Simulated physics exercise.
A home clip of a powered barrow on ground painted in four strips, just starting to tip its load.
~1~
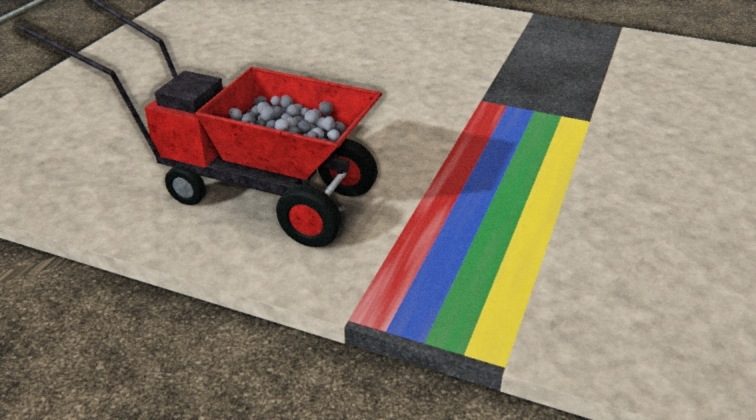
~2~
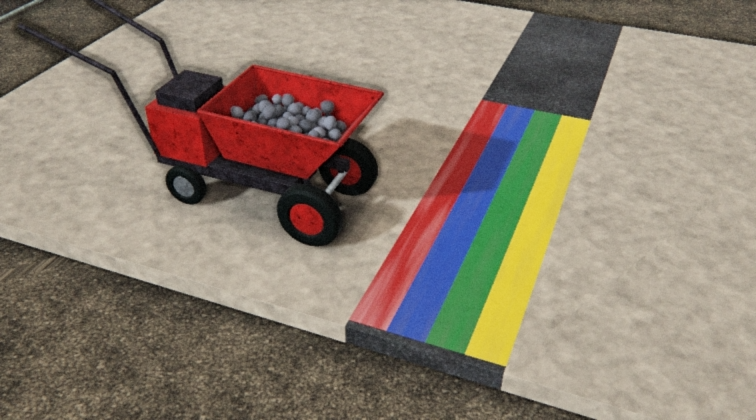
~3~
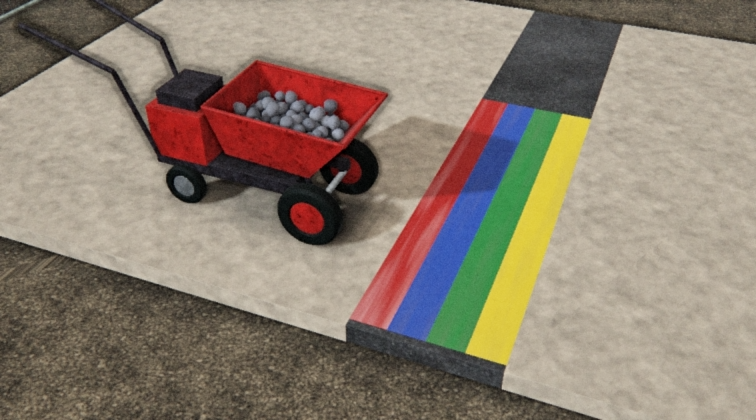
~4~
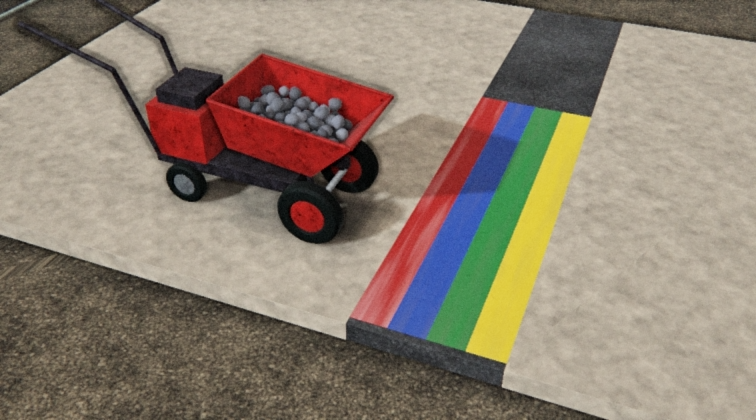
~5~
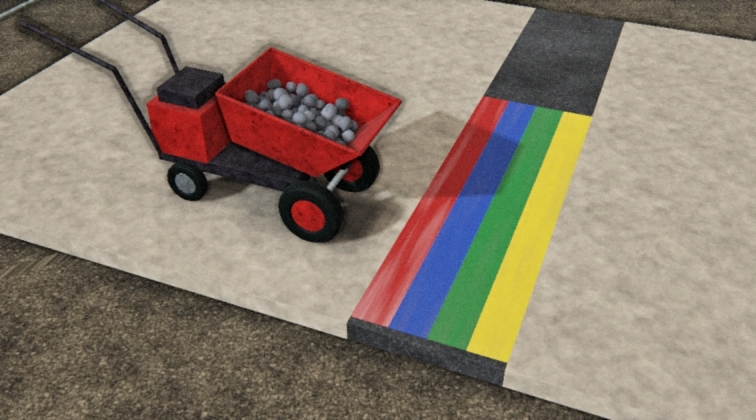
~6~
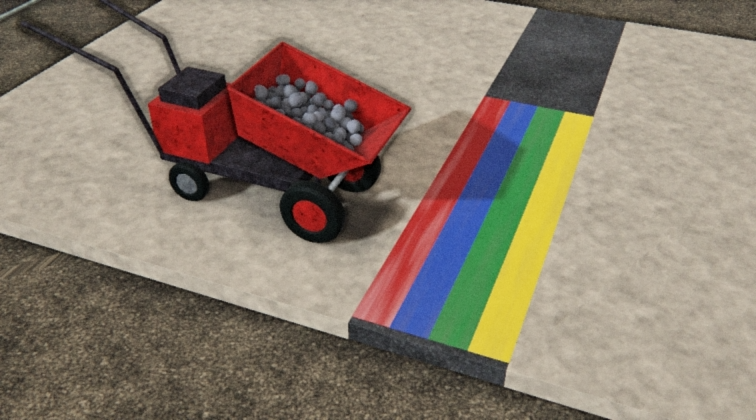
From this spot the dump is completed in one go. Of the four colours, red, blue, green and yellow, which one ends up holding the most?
The blue one holds the most.
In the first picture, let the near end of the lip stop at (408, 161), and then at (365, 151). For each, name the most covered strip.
The first case gives the yellow strip, the second gives green.
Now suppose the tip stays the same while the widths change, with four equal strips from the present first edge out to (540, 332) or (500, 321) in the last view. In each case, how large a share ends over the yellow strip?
In order, 10 % and 10 %.
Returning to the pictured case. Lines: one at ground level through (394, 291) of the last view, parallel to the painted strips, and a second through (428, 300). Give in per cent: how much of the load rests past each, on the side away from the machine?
Some 90 and some 60 per cent, respectively.
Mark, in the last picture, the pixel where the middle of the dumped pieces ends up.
The centre ends up roughly at (473, 243).
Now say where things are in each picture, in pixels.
Lip of the skip (338, 145), level; top of the load (291, 123), round cobbles; red strip (387, 290); blue strip (424, 300); green strip (461, 311); yellow strip (500, 321), in the first picture.
Lip of the skip (340, 145), level; top of the load (293, 122), in the second picture.
Lip of the skip (344, 147), tipped barely; top of the load (291, 116), in the third picture.
Lip of the skip (351, 149), tipped a little; top of the load (268, 118), in the fourth picture.
Lip of the skip (359, 154), tipped a little; top of the load (275, 114), in the fifth picture.
Lip of the skip (370, 162), tipped clearly; top of the load (284, 112); red strip (391, 286); blue strip (427, 296); green strip (465, 306); yellow strip (503, 317), in the sixth picture.
Just after the last frame, skip tipped steeply; every one in the skip.
A moment on, skip tipped right over; the larger part in the skip; just a few over the red strip; about a tenth over the blue strip.
Further on, skip tipped right over; roughly a quarter in the skip; about a tenth over the red strip; roughly a third over the blue strip; roughly a quarter over the green strip; about a tenth over the yellow strip; just a few off the paint.
When it is over, skip tipped right over; about a tenth in the skip; about a tenth over the red strip; roughly a third over the blue strip; roughly a quarter over the green strip; about a tenth over the yellow strip; about a tenth off the paint.
